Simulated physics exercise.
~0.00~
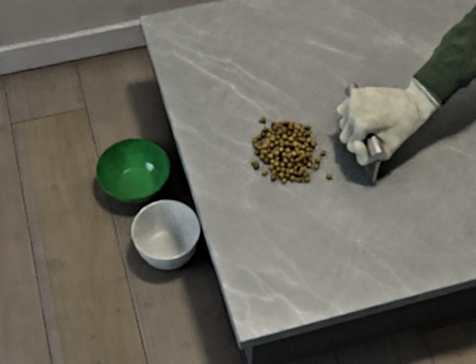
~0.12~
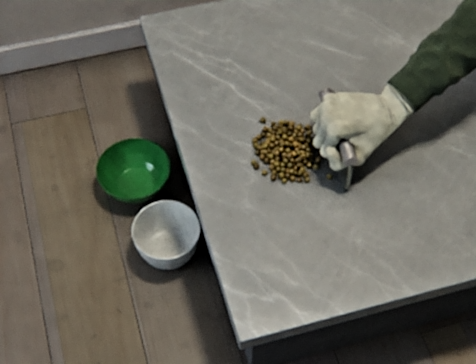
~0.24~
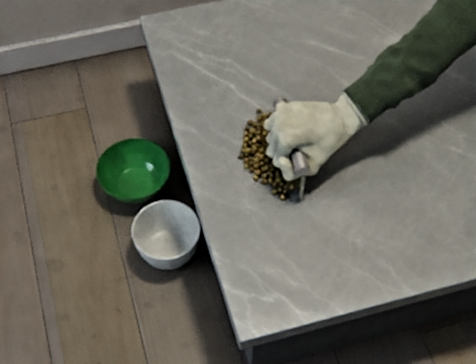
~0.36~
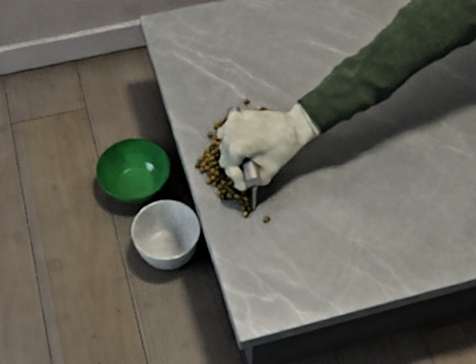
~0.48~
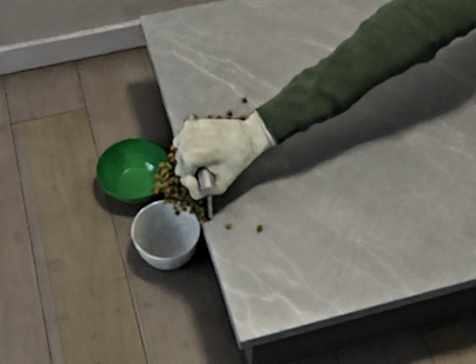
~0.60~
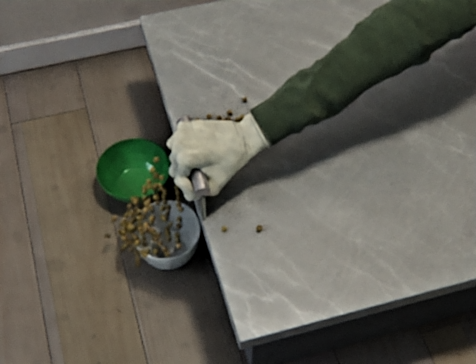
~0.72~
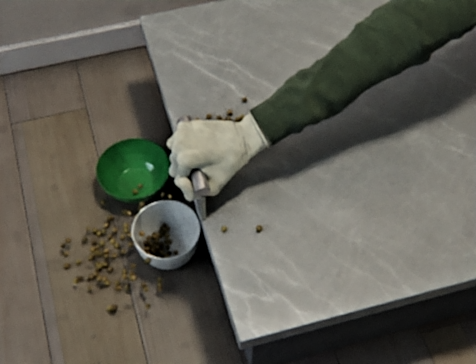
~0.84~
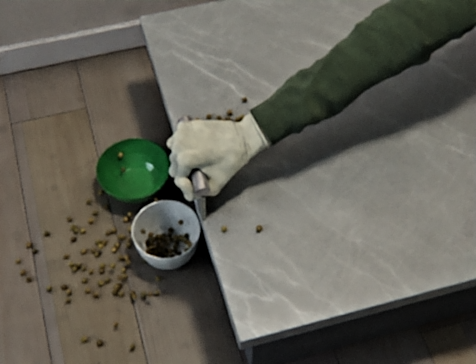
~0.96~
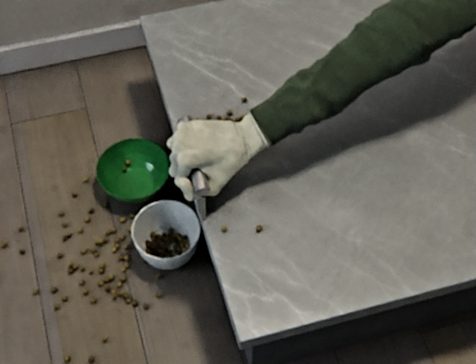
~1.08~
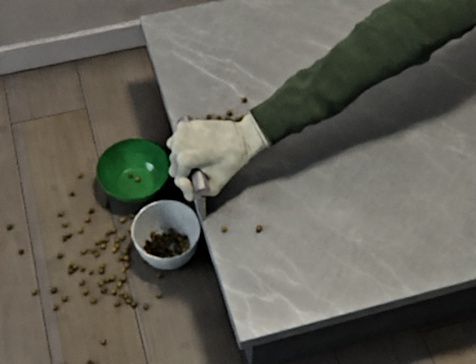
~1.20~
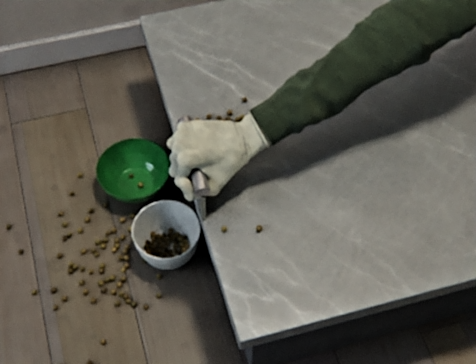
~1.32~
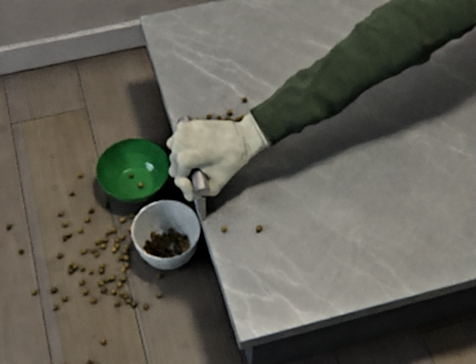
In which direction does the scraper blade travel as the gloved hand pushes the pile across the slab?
The blade moves to the left, pushing the pile toward the edge of the slab beside the bowls.
The video shows a gloved hand using a scraper to push a pile of small brown pieces left across a gray slab and over its edge, toward a white bowl and a green bowl. Some land in the white bowl, many scatter on the floor, and a few stay on top.
